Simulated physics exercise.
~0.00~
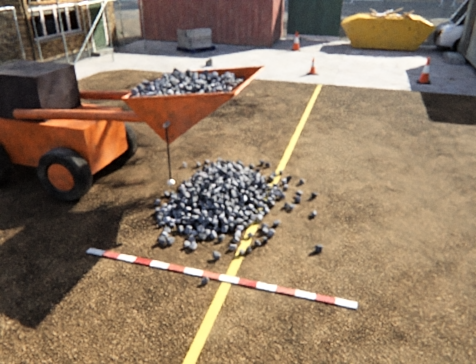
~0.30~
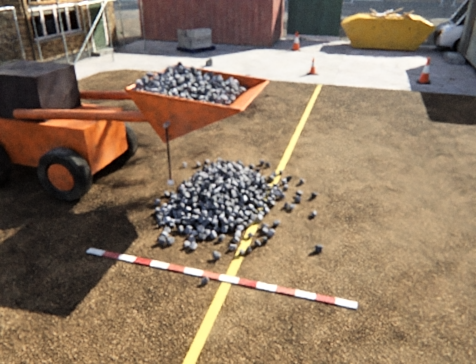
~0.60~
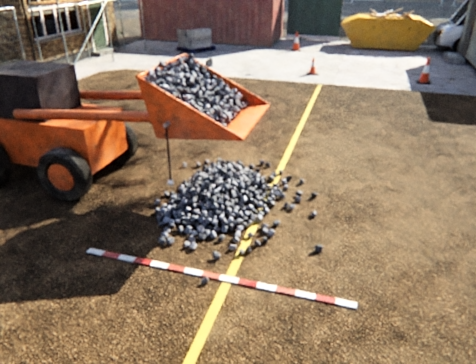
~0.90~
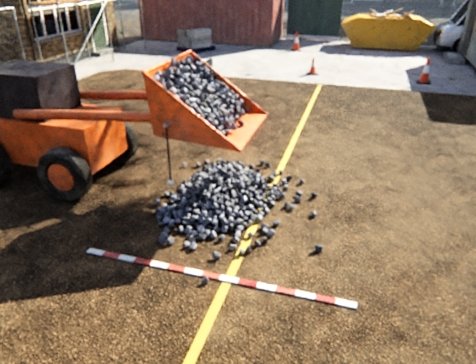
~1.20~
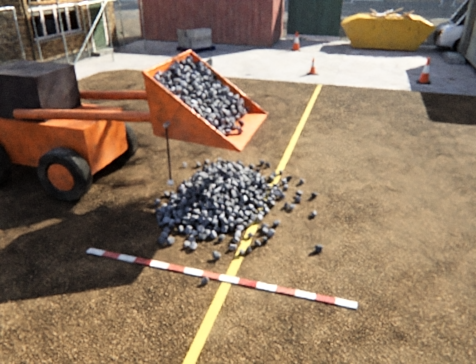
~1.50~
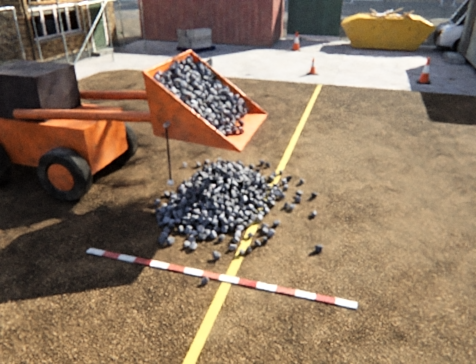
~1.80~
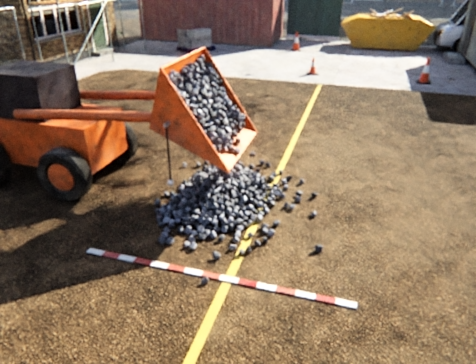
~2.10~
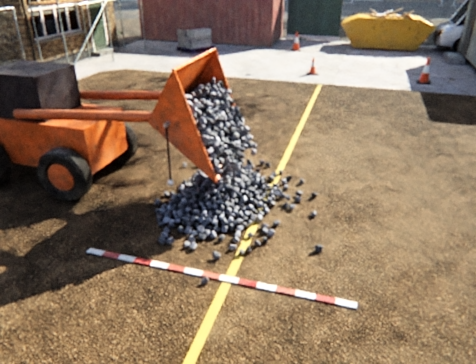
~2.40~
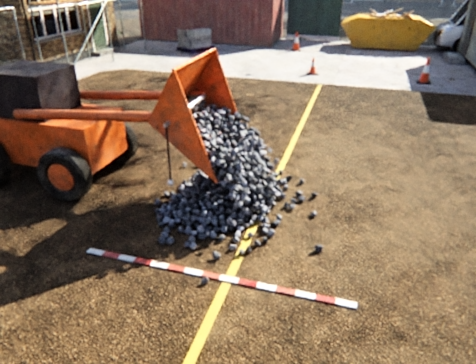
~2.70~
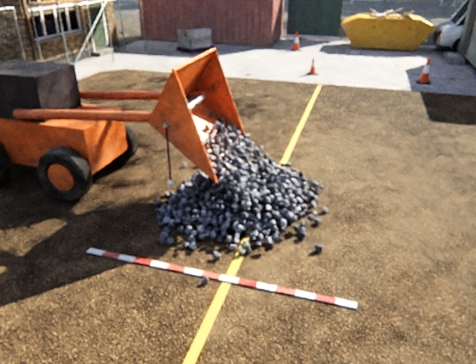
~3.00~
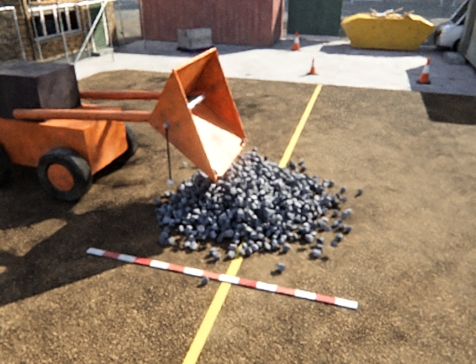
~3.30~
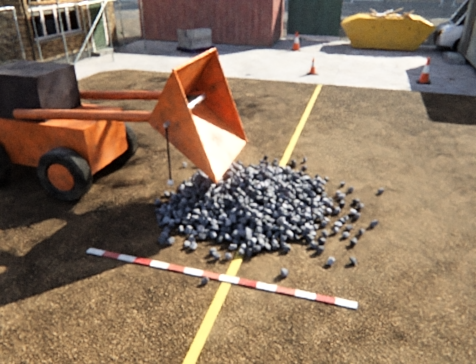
The footage shows an orange loader tilting its bucket of grey stones, pausing partway, then tipping steeply so the load slides onto a loose heap below. The heap spreads right across a yellow ground line, and the bucket ends empty, still tilted above it.
